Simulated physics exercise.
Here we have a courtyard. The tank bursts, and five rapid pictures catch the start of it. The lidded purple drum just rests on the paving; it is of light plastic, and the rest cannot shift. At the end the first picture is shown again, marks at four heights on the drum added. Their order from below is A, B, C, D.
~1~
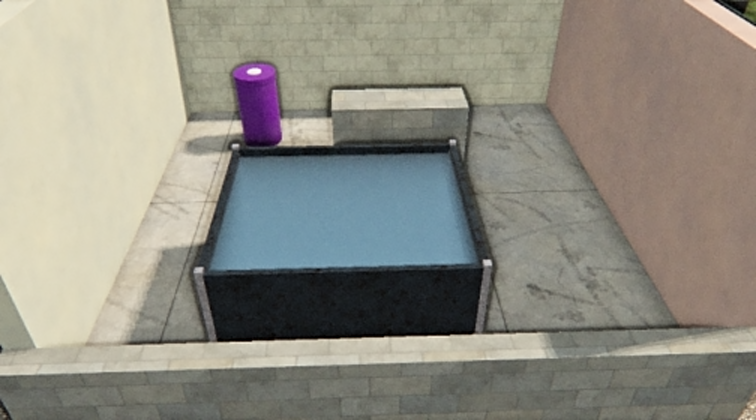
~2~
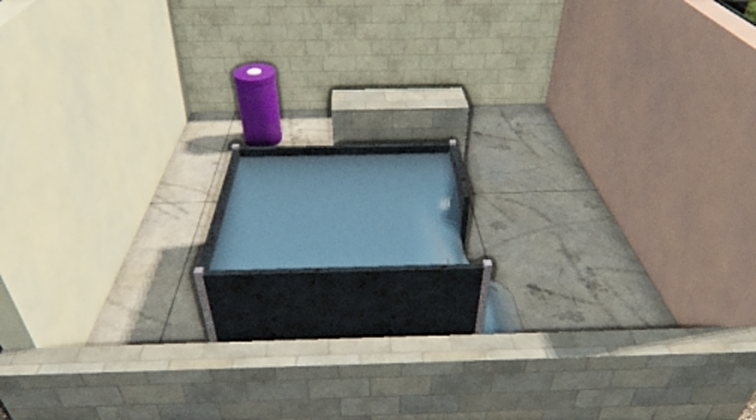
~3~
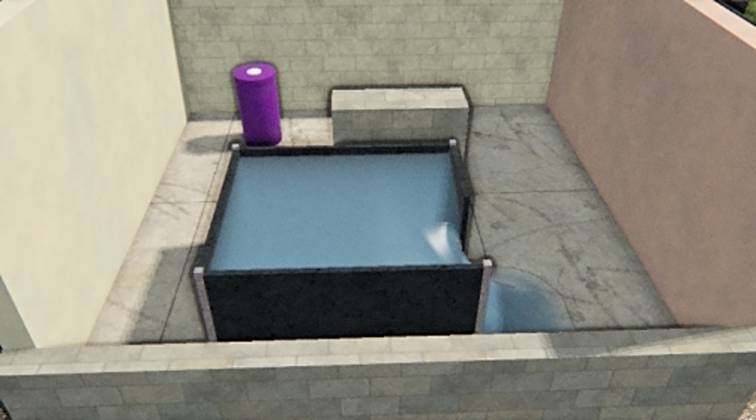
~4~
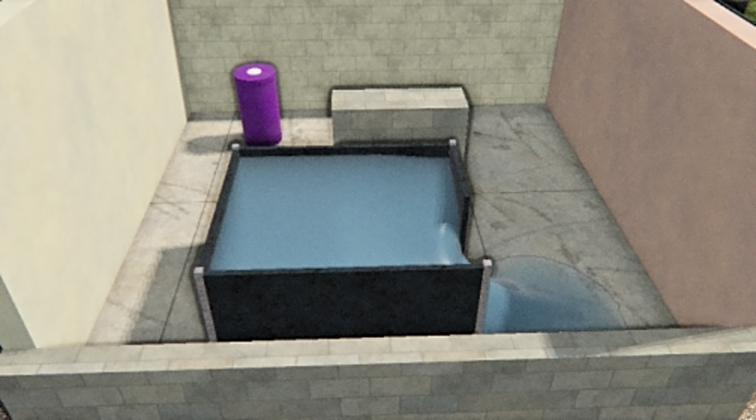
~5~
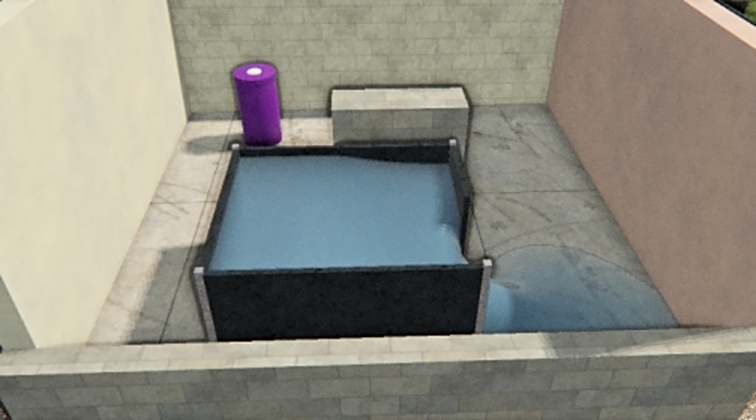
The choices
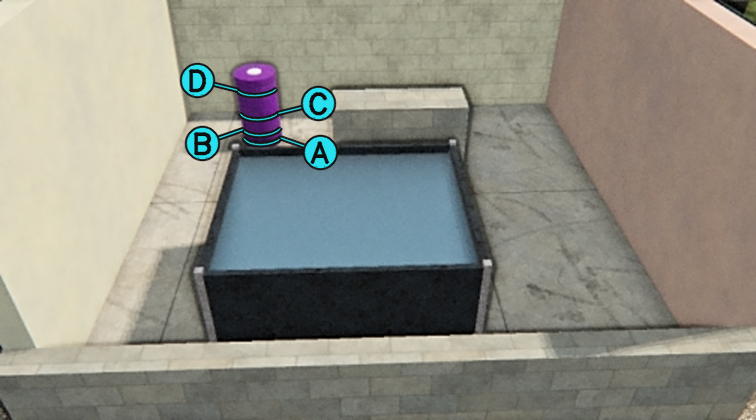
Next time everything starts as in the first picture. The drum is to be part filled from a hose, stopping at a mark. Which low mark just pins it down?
I would pick level C.
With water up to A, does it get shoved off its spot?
Yes, it does.
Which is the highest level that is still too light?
B.
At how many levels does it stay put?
Two of them.
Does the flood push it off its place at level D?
No, not at all.
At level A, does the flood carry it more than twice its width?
Yes, clearly.
In cyan, A at (261, 144); B at (259, 135); C at (257, 119); D at (254, 95); from the bottom up A, B, C, D.
With A, it is pushed about 6 times its own width away.
With B, it is pushed about twice its own width away.
With C, it does not move.
With D, it does not move.
